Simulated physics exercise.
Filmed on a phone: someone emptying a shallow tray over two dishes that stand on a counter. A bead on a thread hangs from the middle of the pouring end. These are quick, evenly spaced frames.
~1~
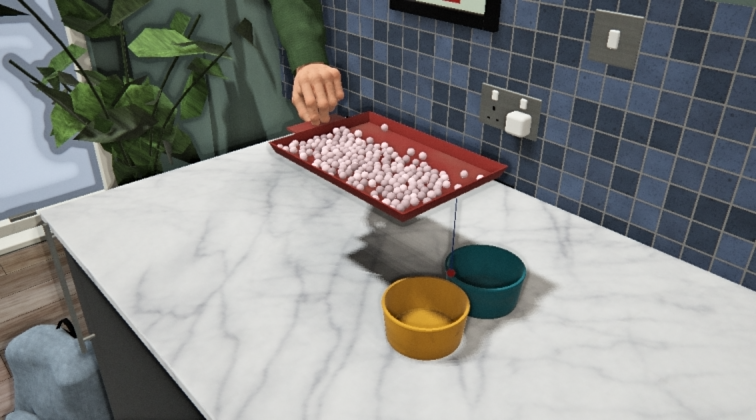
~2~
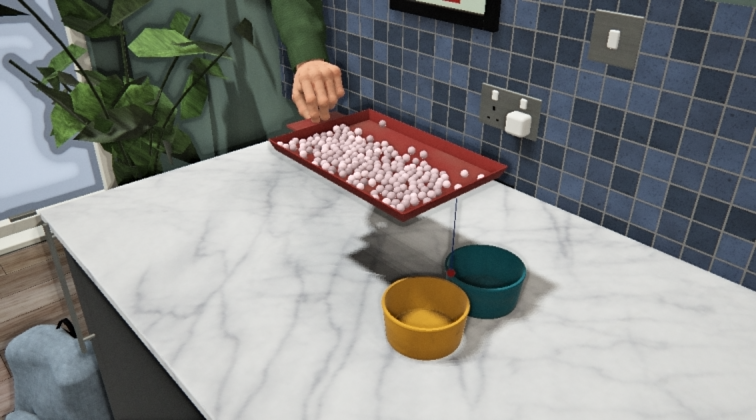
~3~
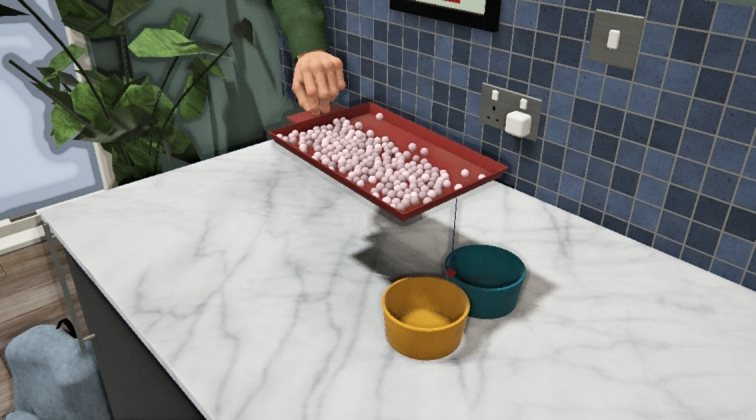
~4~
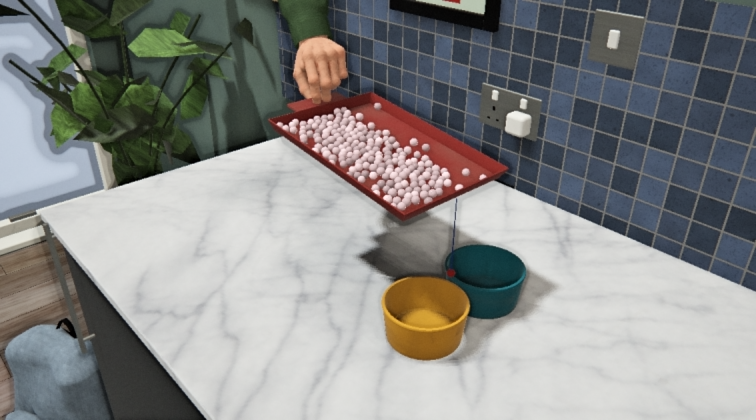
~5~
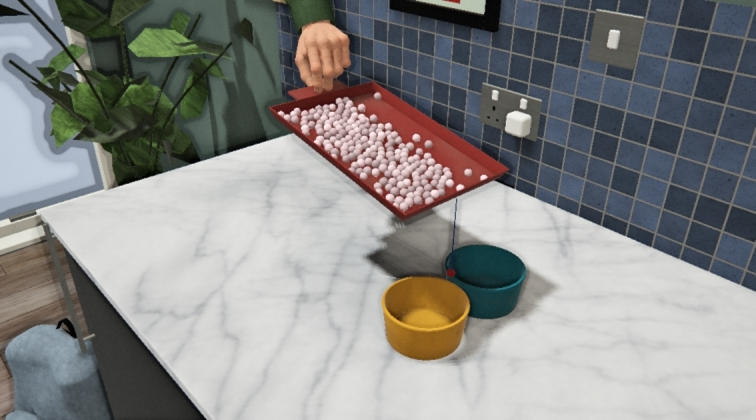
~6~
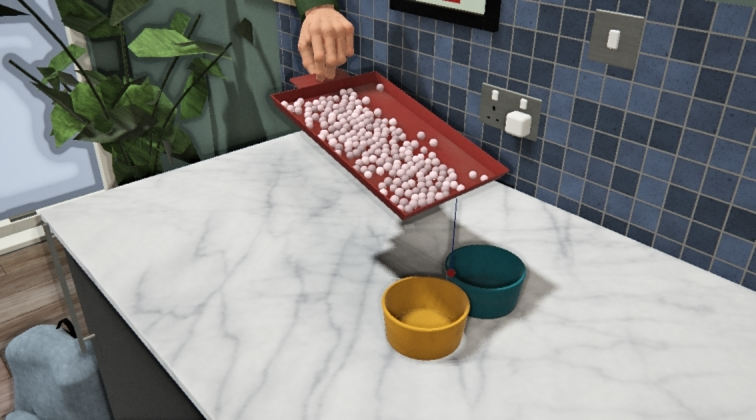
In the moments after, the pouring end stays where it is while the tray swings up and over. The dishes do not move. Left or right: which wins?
The right-hand one ends fuller.
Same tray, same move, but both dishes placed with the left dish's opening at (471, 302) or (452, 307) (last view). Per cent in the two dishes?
Near 80 % and 80 %.
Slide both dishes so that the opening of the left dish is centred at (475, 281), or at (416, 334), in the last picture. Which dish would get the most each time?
At the first place the left dish, at the second the right-hand dish.
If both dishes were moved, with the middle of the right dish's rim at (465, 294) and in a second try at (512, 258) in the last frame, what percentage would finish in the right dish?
About 50 and 20 per cent.
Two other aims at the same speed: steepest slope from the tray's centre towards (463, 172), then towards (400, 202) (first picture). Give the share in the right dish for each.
Near 70 % and 0 %.
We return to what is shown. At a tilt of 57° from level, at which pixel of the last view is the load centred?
Around (472, 195).
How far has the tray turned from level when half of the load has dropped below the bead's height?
Around 70° of tilt.
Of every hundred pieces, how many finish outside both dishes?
Near 60 %.
Soon, tray tipped steeply; about half on the tray; a stray few in the left dish; a small part in the right dish; a small part outside both; about a quarter in the air.
A while on, tray tipped right over; a small part in the left dish; about a quarter in the right dish; about two thirds outside both; a small part in the air.
Towards the end, tray tipped past a quarter turn; a small part in the left dish; about a quarter in the right dish; about two thirds outside both.
Finally, tray tipped past a quarter turn; a small part in the left dish; about a quarter in the right dish; about two thirds outside both.
